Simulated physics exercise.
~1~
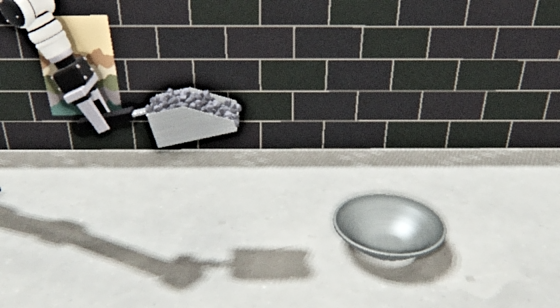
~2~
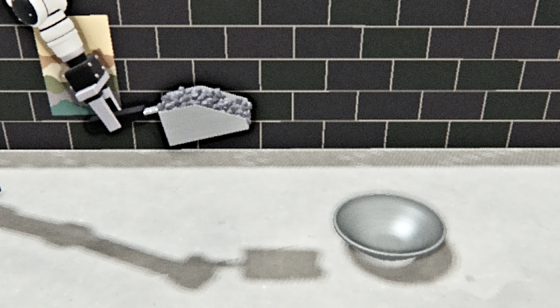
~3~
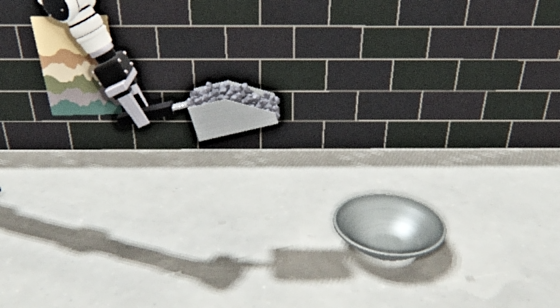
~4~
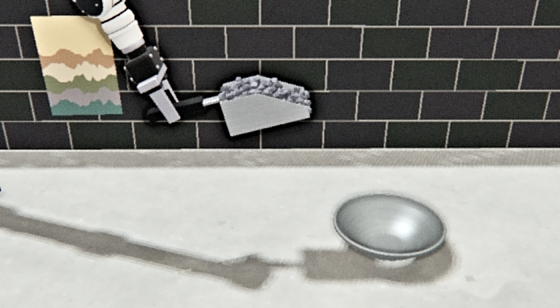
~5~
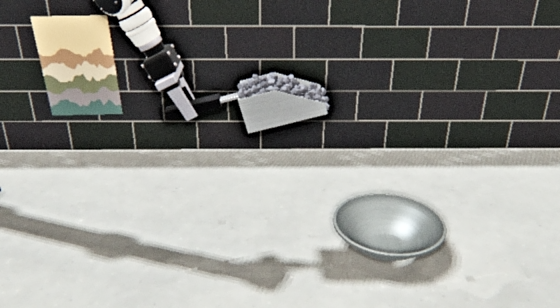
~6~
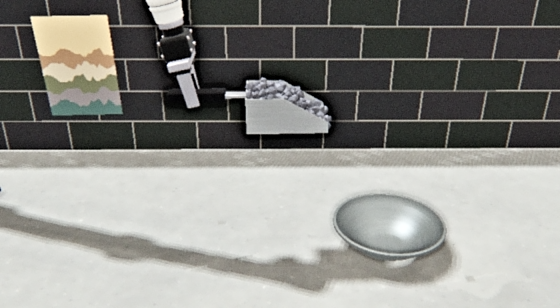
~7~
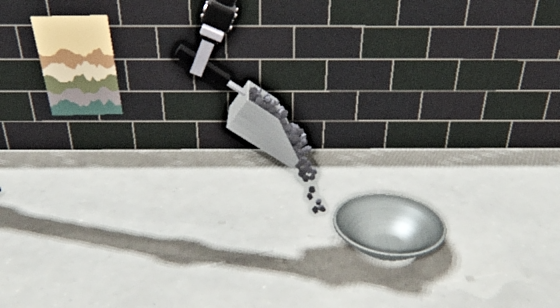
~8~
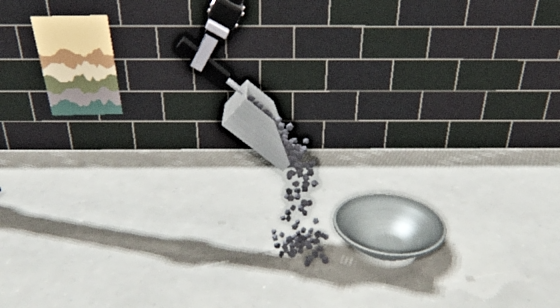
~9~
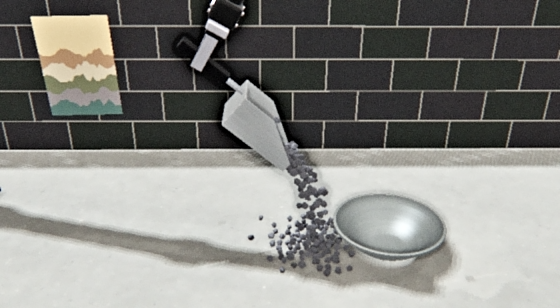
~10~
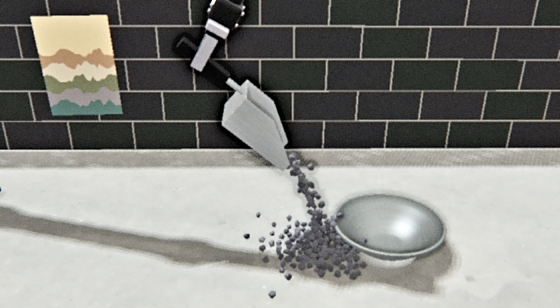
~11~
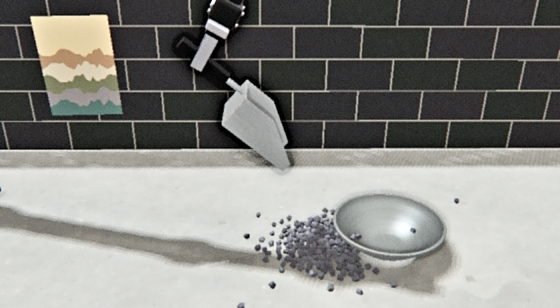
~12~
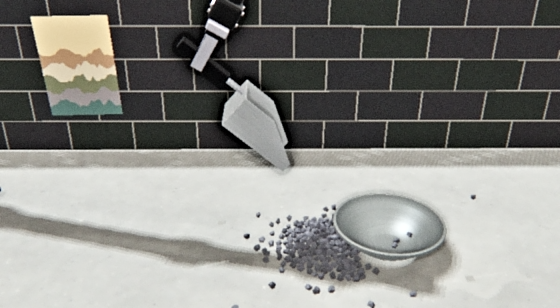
A robot arm carried a scoop heaped with small grey pebbles to the right, then tipped it before reaching the metal bowl, so the load poured onto the table and piled against the bowl's left side, with only a few pebbles landing inside.
